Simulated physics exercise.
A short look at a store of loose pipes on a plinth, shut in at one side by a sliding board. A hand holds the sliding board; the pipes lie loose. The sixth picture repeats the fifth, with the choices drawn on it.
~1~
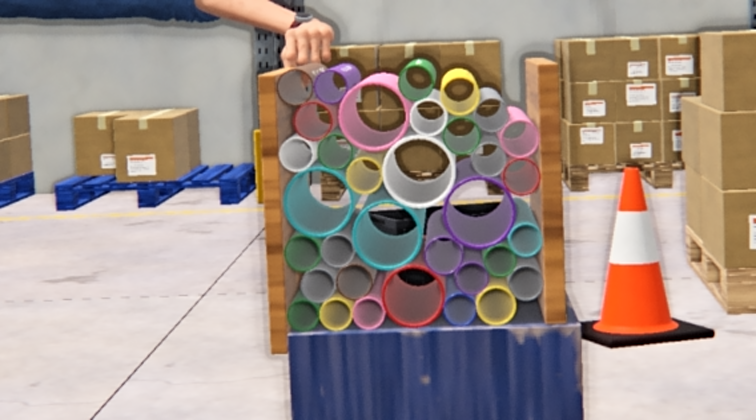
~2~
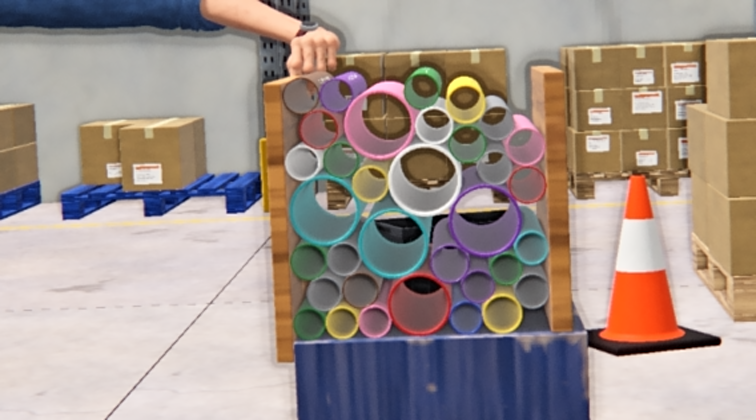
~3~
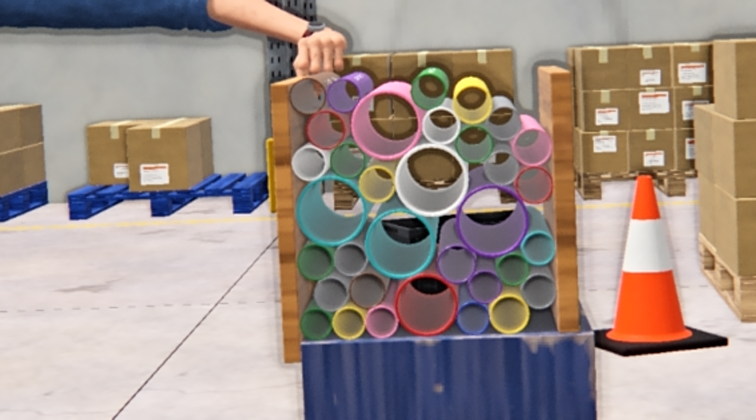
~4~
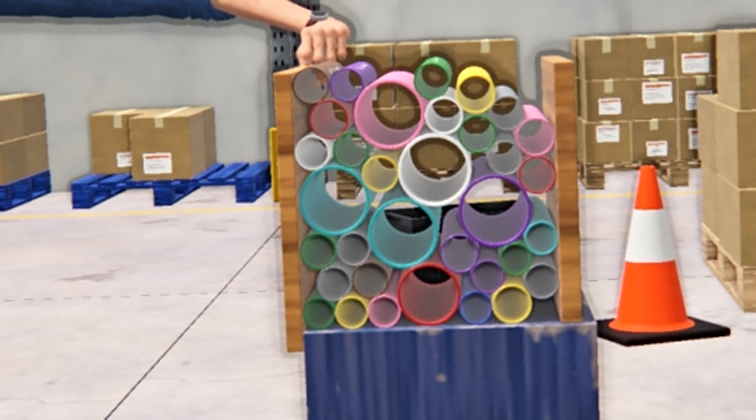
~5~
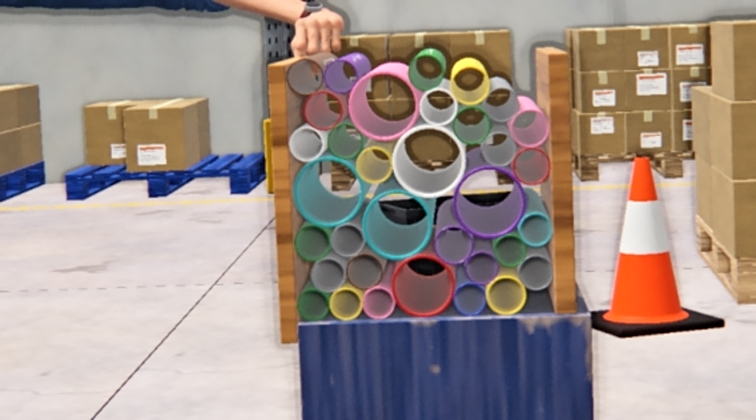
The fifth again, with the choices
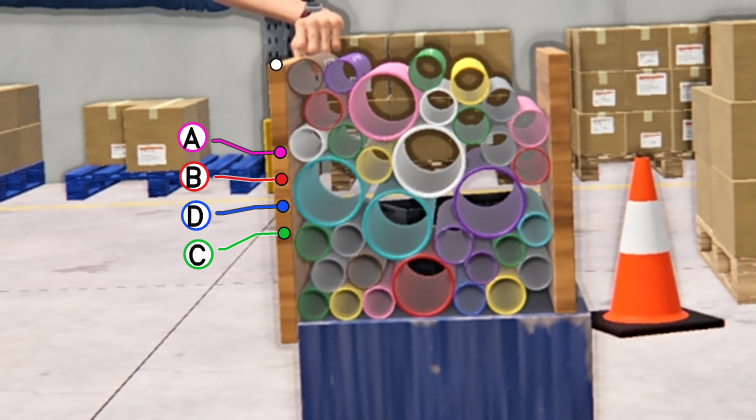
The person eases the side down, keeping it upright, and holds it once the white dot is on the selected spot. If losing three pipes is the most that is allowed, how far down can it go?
Slide it to A.
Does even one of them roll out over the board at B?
Yes.
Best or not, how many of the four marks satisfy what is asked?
One of them.
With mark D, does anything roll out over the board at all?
Yes.
On the marked copy, A at (280, 152); B at (282, 179); C at (284, 233); D at (283, 206); the white dot at (276, 64).
Following A. Soon after the start, top of the board (288, 108).
Later, top of the board (290, 151).
In the end, top of the board (290, 151), one out over the board.
As for the rest, B four out over the board; C more than three out over the board; D four out over the board.
